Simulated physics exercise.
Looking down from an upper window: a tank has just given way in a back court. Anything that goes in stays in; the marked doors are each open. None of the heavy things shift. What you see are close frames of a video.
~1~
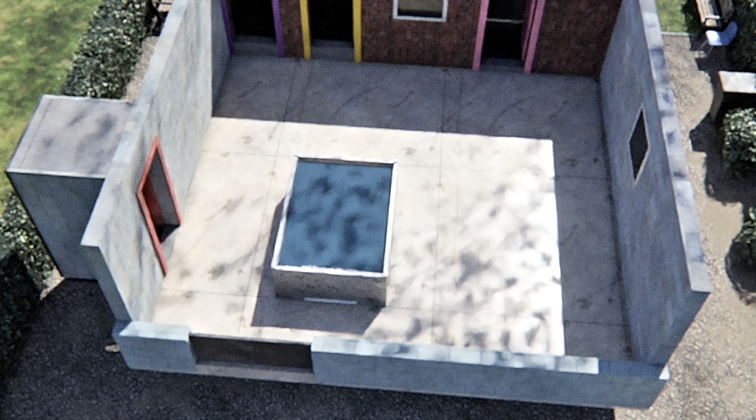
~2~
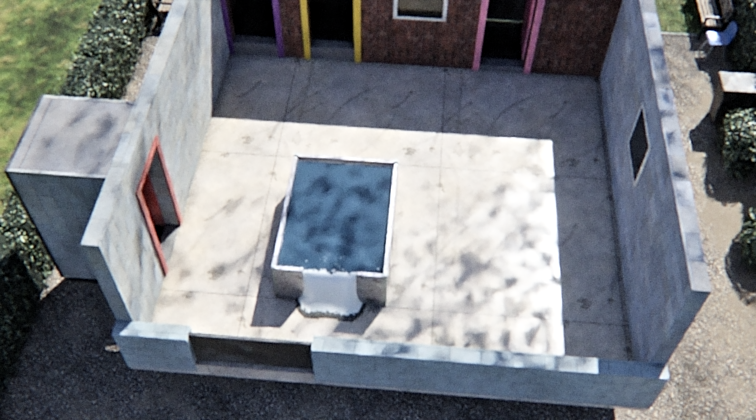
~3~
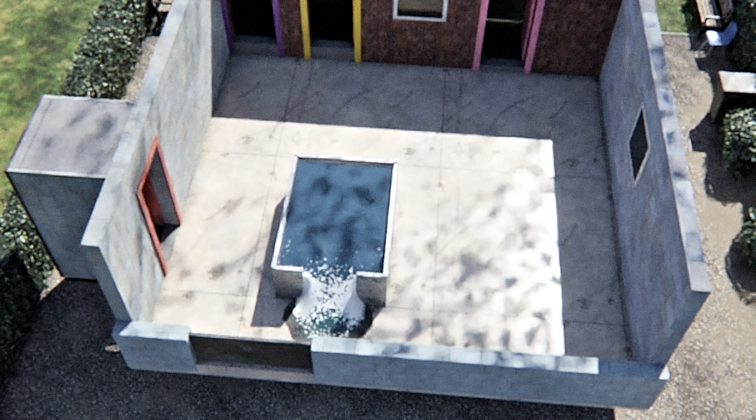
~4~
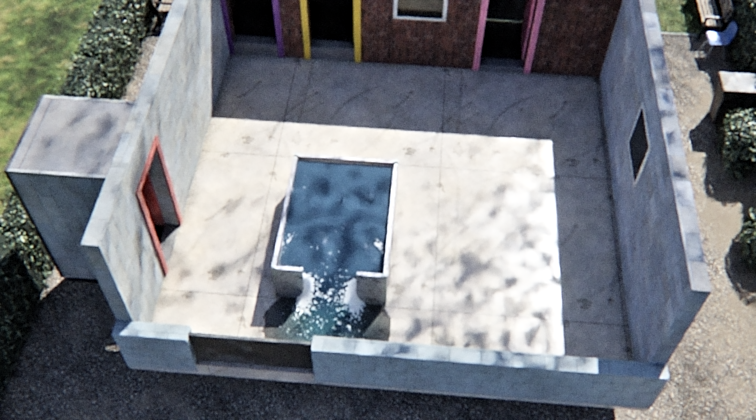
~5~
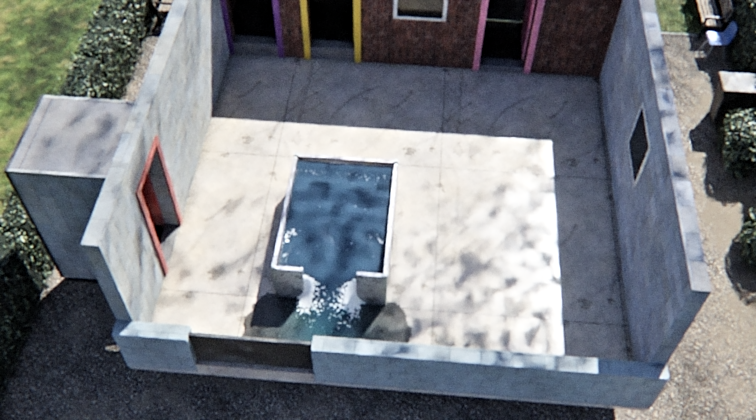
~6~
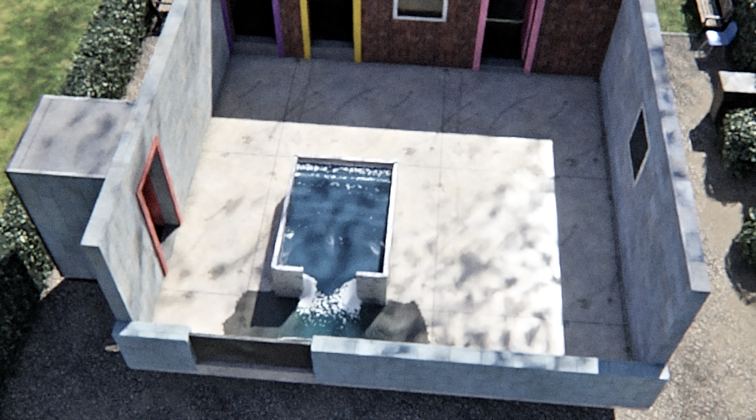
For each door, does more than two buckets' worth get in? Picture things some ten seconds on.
At the end, the yellow door will let in an allowed amount; the pink door will let in an allowed amount; the purple door will let in an allowed amount; the red door will let in too much.
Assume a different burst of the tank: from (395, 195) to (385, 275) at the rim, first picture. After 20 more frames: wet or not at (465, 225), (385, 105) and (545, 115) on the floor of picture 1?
Submerged, untouched, submerged.
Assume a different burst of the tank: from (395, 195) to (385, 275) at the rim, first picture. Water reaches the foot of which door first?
The door marked pink comes first.
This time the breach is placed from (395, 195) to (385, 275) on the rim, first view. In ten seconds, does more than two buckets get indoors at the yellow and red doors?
Lab note: Yellow door below the mark, red door below the mark.
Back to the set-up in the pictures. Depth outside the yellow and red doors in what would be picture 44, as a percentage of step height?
Roughly 20 % and 180 %, respectively.
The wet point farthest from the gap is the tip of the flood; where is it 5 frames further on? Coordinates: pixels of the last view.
At about (547, 378).
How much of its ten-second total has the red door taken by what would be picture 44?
I'd put it at 80 percent.
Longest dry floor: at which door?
Looks like the pink-painted one.
A moment on, water covers 15 % of the floor; the yellow door not reached, the pink door not reached, the purple door not reached, the red door not reached.
Next, water covers 25 % of the floor; the yellow door not reached, the pink door not reached, the purple door not reached, the red door wet at the sill, nothing in.
Then, water covers 45 % of the floor; the yellow door not reached, the pink door not reached, the purple door not reached, the red door over two buckets in.
Later, water covers 75 % of the floor; the yellow door wet at the sill, nothing in, the pink door not reached, the purple door wet at the sill, nothing in, the red door over two buckets in.
In the end, water covers 95 % of the floor; the yellow door wet at the sill, nothing in, the pink door wet at the sill, nothing in, the purple door wet at the sill, nothing in, the red door over two buckets in.
